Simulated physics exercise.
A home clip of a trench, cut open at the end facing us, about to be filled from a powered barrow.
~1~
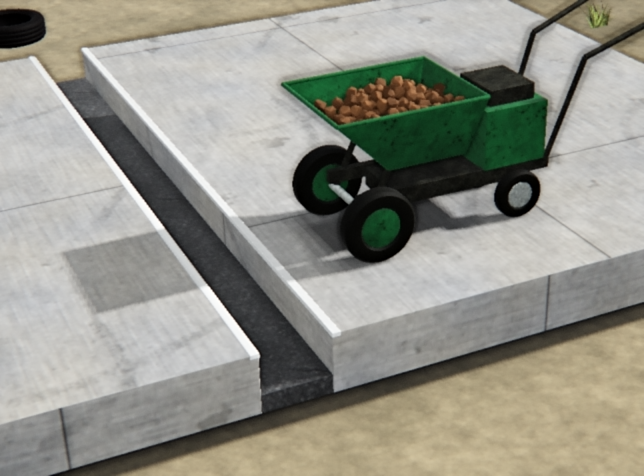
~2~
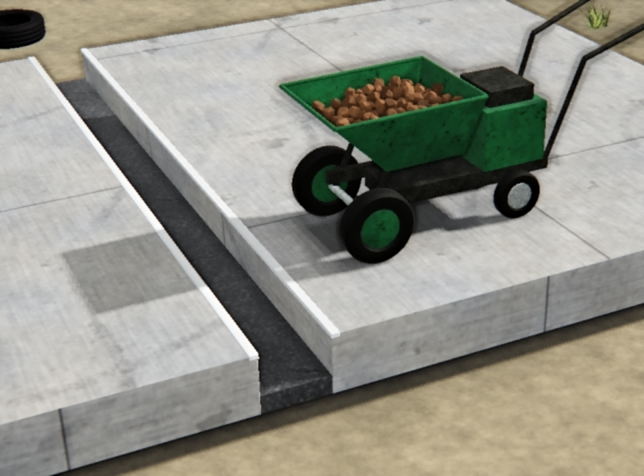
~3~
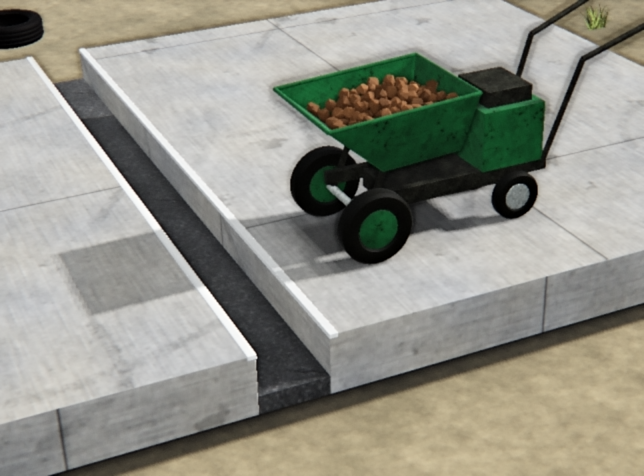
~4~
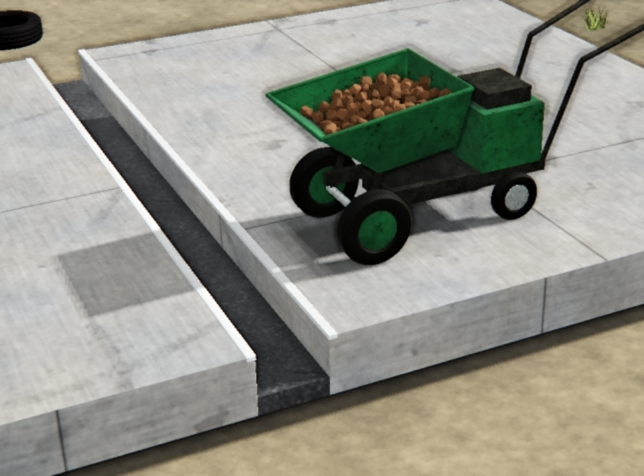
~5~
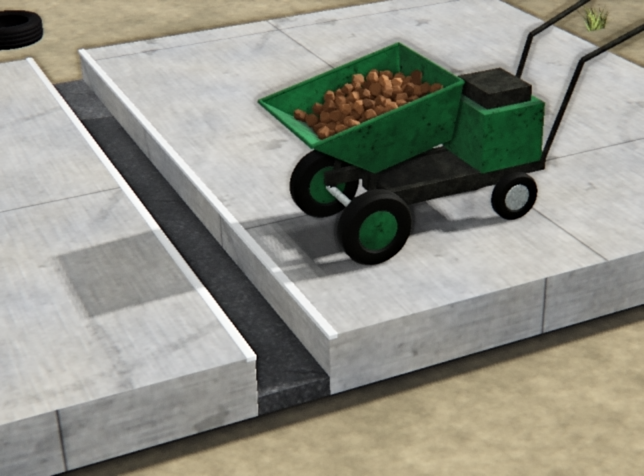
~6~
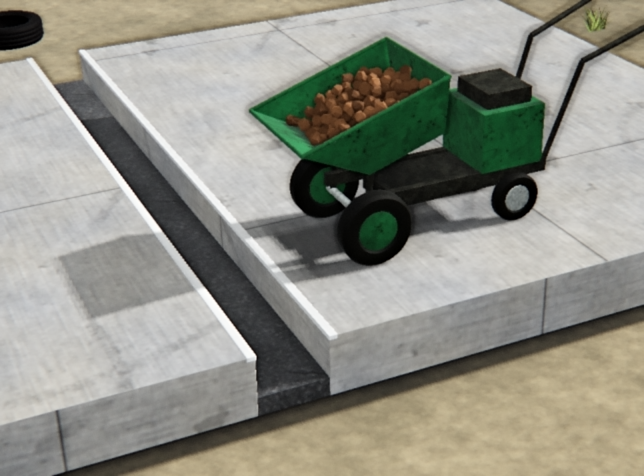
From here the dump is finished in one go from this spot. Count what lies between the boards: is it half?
Between the edges lies over half of the load.
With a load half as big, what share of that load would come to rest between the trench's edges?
Near 100 %.
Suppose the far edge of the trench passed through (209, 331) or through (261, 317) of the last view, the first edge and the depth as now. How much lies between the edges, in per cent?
In turn 100 and 30 in a hundred.
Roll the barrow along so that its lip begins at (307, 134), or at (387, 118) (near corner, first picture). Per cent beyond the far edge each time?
Near 70 % and 0 %.
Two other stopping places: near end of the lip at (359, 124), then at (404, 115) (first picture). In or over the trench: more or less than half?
First over half, then the larger part.
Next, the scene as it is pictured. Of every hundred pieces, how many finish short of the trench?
Roughly 0 in a hundred.
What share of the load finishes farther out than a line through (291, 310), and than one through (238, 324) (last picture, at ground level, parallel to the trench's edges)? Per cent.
Roughly 90 per cent, and 20 per cent.
Shortly afterwards, skip tipped steeply; the whole lot in the skip.
Next, skip tipped right over; near two thirds in the skip; near a quarter in or heaped over the trench; only a few beyond it; only a few falling.
Some moments later, skip tipped right over; only a few in the skip; the bulk in or heaped over the trench; near a quarter beyond it.
In the end, skip tipped right over; the bulk in or heaped over the trench; near a quarter beyond it.
